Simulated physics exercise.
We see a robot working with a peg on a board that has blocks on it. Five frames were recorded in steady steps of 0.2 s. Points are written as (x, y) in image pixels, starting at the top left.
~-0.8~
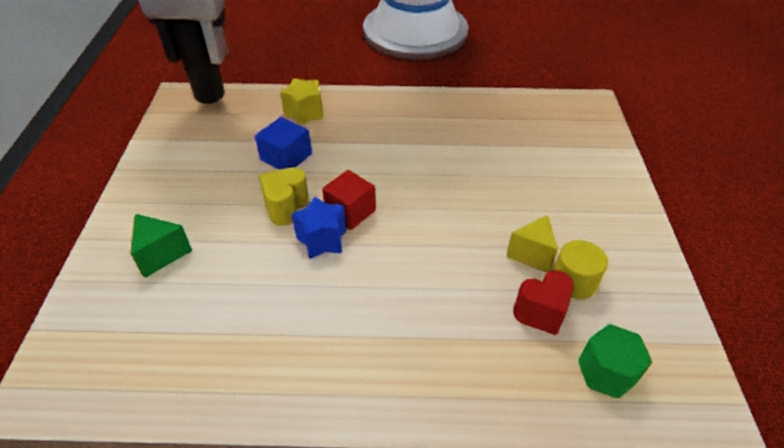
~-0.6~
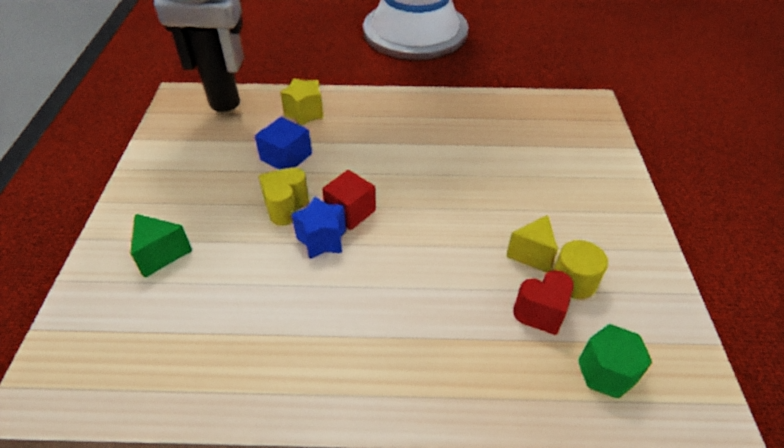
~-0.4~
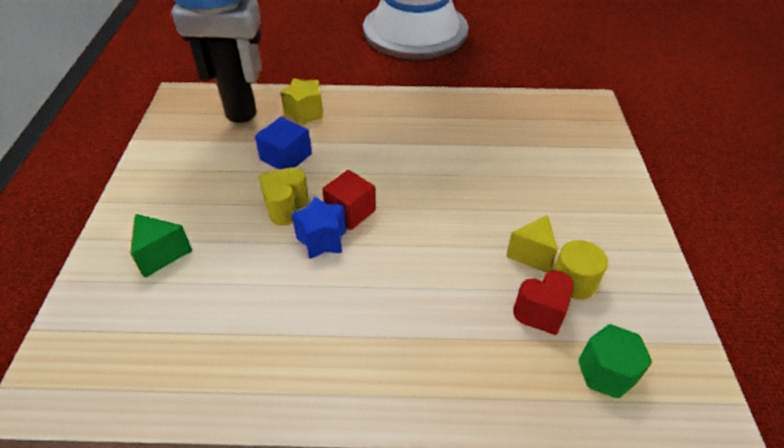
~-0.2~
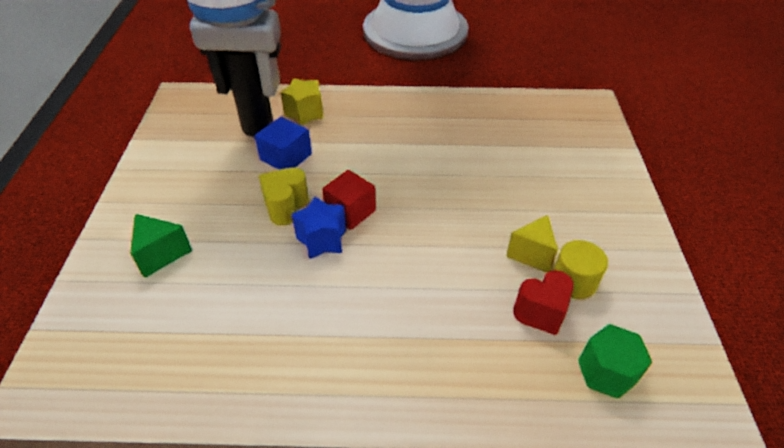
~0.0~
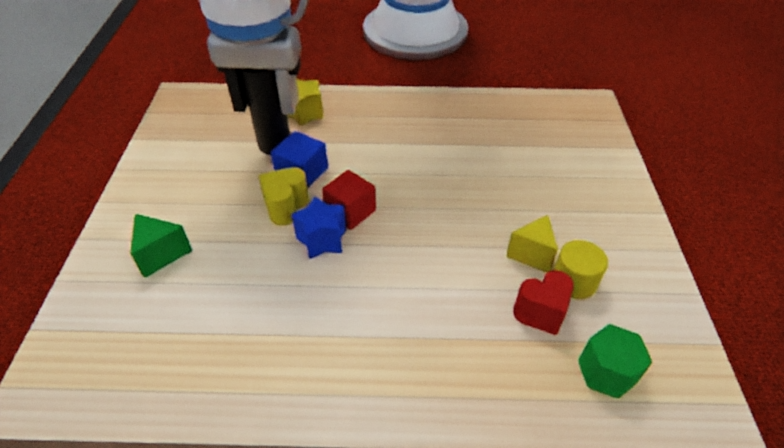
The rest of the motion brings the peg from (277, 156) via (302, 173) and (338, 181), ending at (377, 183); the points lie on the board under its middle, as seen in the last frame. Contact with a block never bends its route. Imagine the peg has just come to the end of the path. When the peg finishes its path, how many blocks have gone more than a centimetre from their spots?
I'd put the number at two.
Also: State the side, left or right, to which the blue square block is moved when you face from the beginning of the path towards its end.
Gets pushed right.
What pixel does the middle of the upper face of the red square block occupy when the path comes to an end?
I think it will end close to (379, 215).
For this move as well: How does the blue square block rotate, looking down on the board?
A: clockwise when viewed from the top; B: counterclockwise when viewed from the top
Choice A: Clockwise when viewed from the top.
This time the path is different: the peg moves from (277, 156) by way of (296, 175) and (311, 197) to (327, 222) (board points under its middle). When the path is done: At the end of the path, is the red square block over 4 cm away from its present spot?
Yes - that is the case.
The first path, step by step. One third of the way, peg at (301, 163); blue square block at (326, 165).
Two thirds of the way, peg at (338, 171); blue square block at (360, 177), turned 25° clockwise; red square block at (371, 205), turned 15° clockwise.
At the end, peg at (377, 173); yellow heart block not moved; blue square block at (388, 185), turned 55° clockwise; red square block at (379, 215), turned 45° clockwise.
